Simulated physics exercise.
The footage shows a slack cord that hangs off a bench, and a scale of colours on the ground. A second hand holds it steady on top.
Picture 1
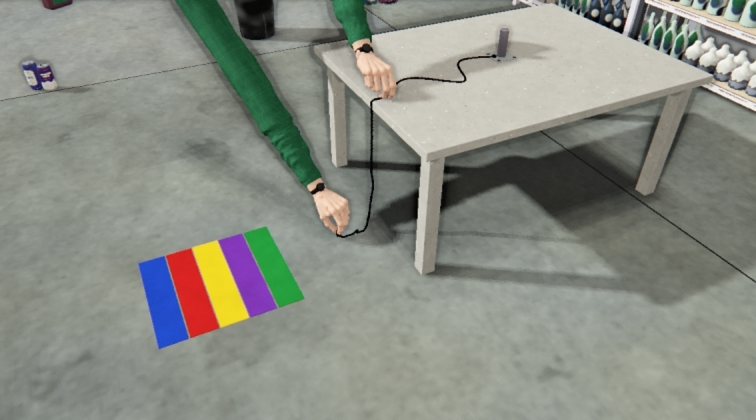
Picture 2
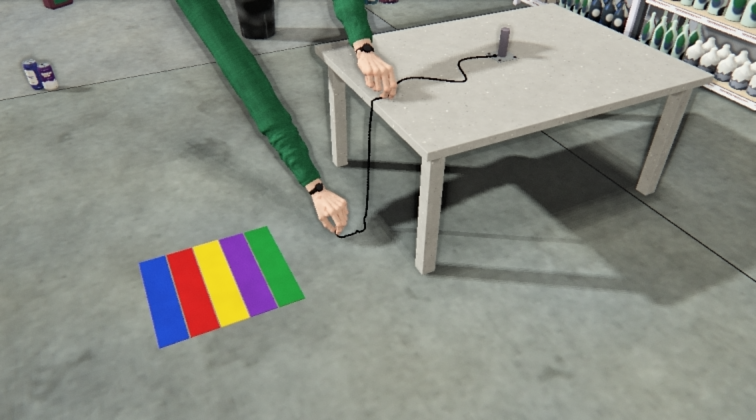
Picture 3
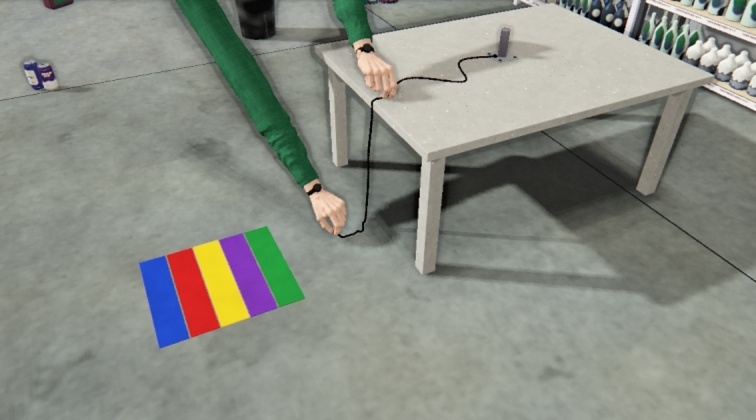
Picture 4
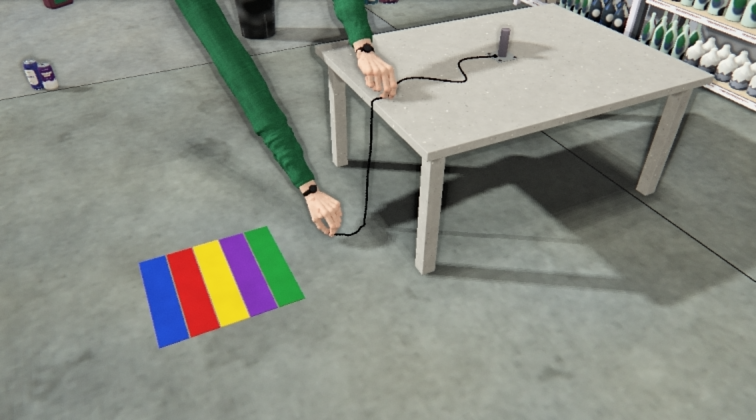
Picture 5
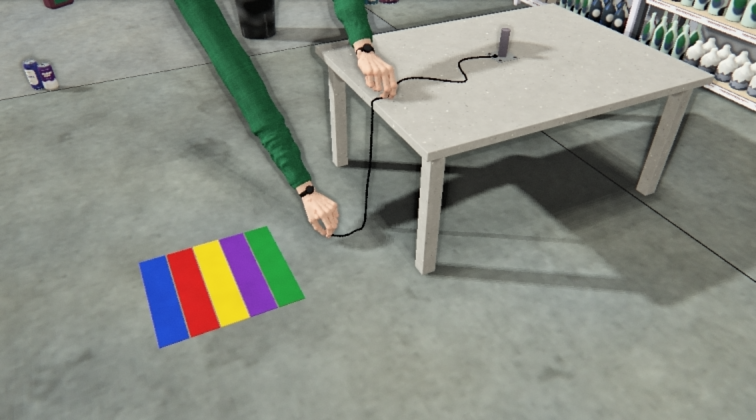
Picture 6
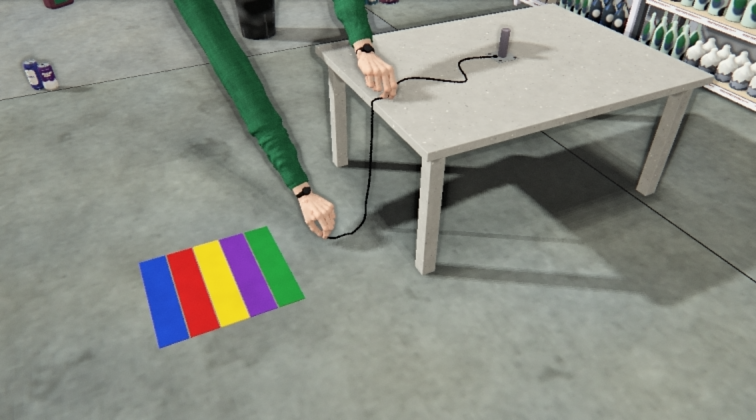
In the video, one hand rests on a table holding a black cord that hangs over its edge, while the other hand pinches the cord's lower end and shifts slightly left near a striped colour strip on the floor.
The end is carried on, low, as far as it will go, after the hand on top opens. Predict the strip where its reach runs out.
Its reach runs out at the red strip.
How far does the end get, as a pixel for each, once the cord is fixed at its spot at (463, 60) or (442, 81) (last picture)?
About (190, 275) and (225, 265).
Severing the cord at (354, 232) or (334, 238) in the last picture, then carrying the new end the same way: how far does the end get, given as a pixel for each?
Taking them in turn, near (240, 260) and near (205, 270).
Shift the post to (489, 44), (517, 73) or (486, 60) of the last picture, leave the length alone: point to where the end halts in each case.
First (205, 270), then (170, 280), then (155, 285).
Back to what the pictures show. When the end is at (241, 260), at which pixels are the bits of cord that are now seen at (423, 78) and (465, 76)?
In order: (395, 89) and (439, 75).
Soon after, end near (240, 260); over purple.
After that, end near (206, 271); over yellow.
At the stop, end near (185, 277); over red. It gets as far as the red strip.
